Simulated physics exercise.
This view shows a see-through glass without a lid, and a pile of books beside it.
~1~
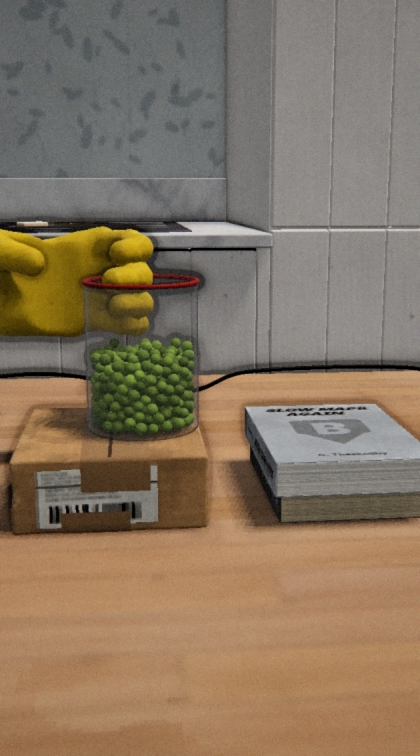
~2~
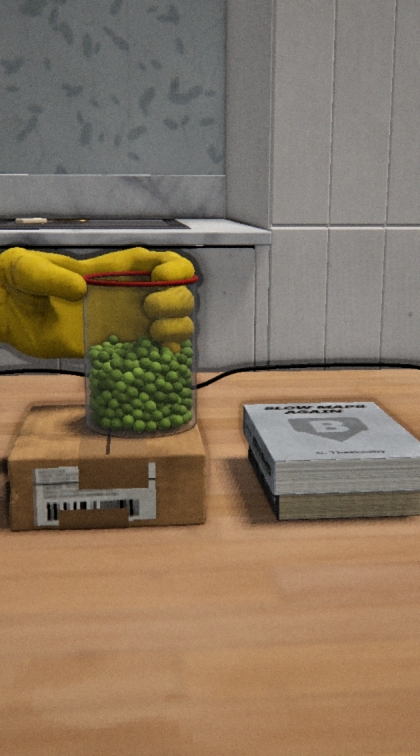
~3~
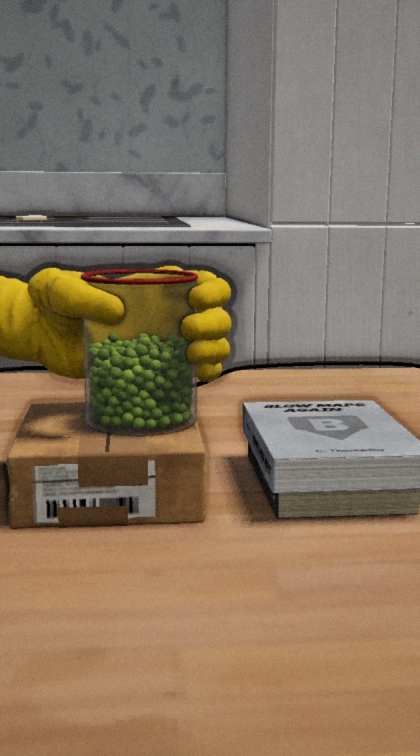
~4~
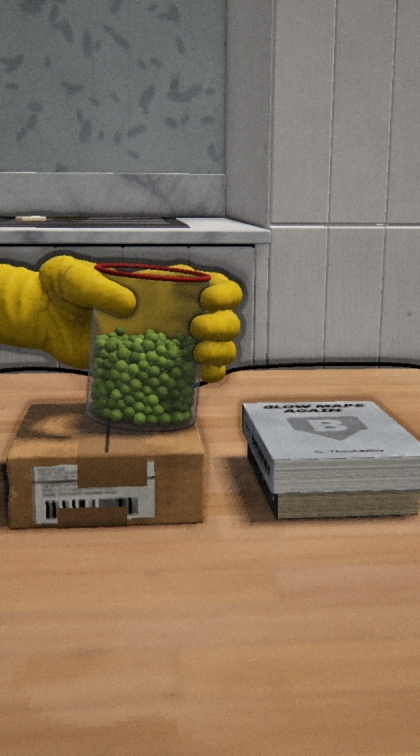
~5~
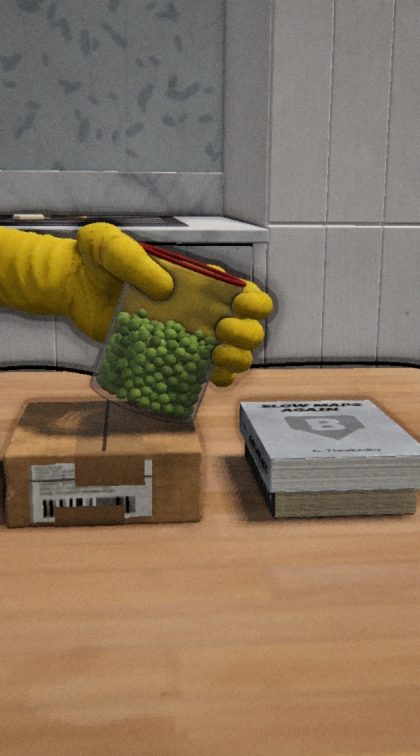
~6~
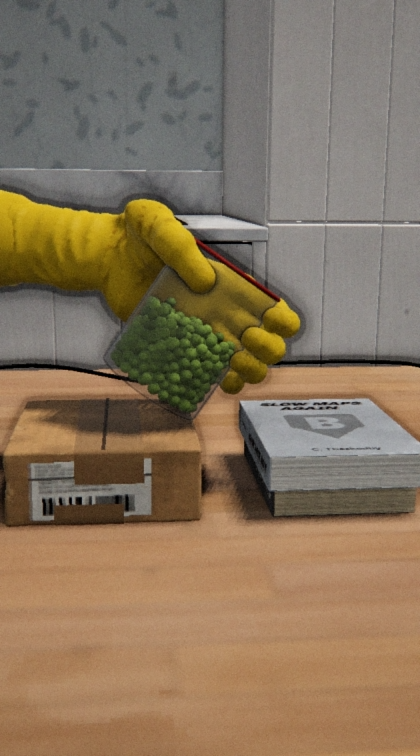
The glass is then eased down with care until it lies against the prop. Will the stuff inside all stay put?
No, part of it gets out.
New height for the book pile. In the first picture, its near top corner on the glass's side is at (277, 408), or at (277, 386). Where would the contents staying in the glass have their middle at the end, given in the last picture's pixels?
The first gives (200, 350) and the second gives (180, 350).
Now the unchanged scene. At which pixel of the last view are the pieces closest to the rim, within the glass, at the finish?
Around (344, 409).
Then, 0.30 s on from there, the glass leans 52°; everything is still inside.
Then, 0.67 s on from there, the glass leans 74°; everything is still inside.
Then, 1.08 s on from there, the glass leans 95°; a stray few of the dried peas out of it.
In the end, the glass rests on the book pile at 96°; a small part of the dried peas out of it.
